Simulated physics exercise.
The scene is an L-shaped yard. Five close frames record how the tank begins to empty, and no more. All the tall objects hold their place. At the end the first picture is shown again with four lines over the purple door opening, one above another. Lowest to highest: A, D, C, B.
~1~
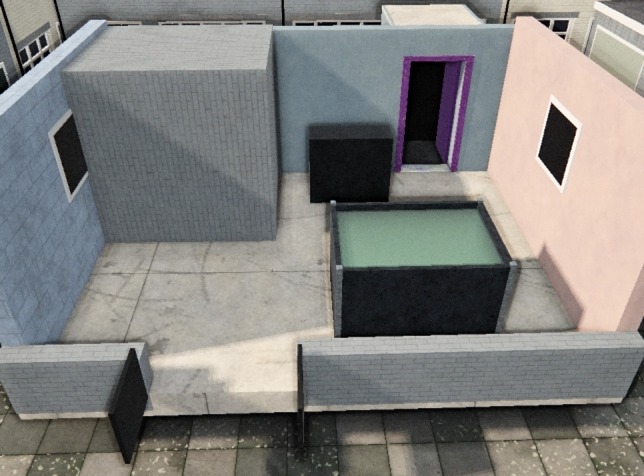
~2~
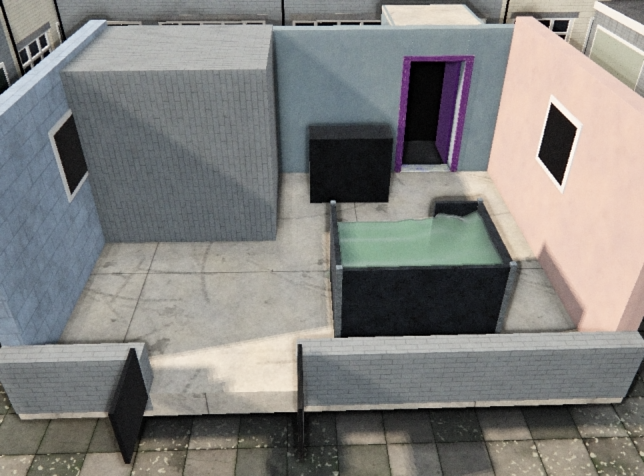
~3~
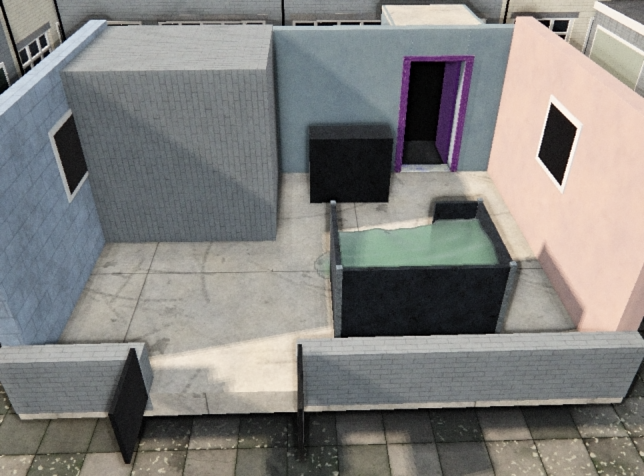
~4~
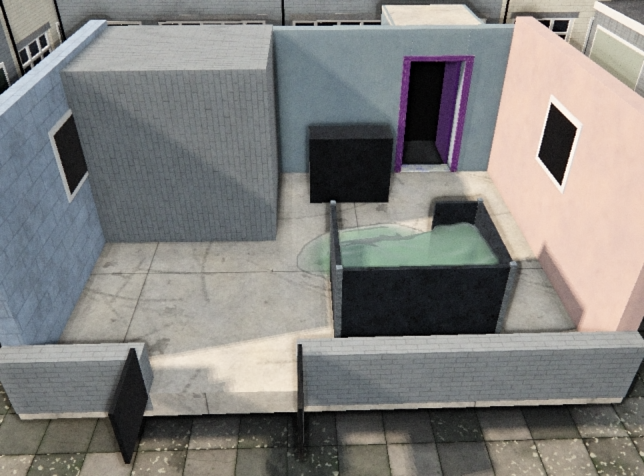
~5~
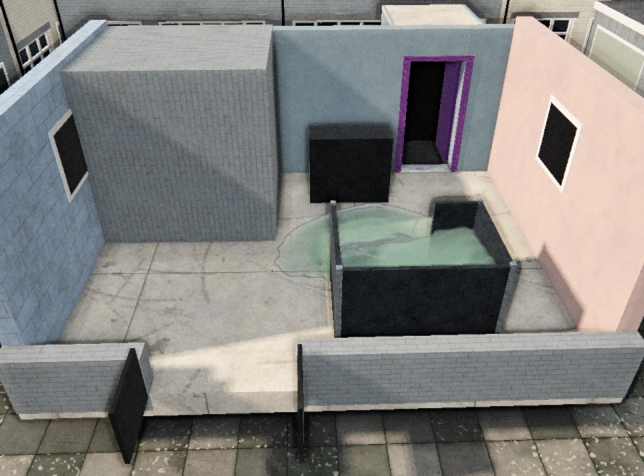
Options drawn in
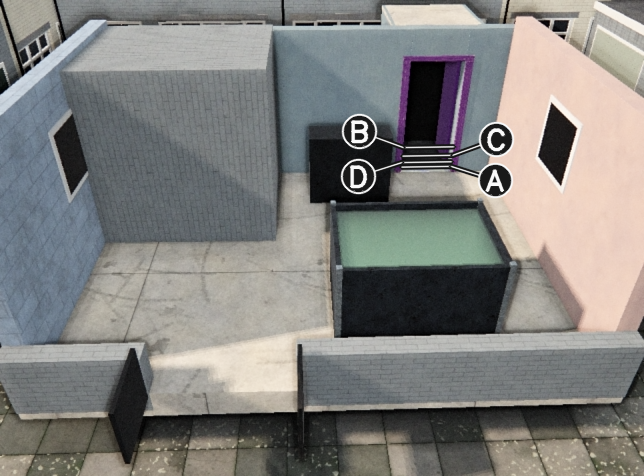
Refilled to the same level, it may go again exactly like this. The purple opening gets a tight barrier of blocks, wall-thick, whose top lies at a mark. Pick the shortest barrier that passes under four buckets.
Go for C.
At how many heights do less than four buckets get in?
Two of them.
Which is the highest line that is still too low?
Here it is line D.
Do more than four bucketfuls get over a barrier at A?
Yes, that goes wrong.
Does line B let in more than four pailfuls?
No, not at all.
In white, A at (426, 166); B at (428, 147); C at (427, 155); D at (426, 162); from the bottom up A, D, C, B.
Choosing A, dozens of bucketfuls pour in.
Choosing B, nothing gets over.
Choosing C, a bucket or two gets in.
Choosing D, about 12 bucketfuls get in.
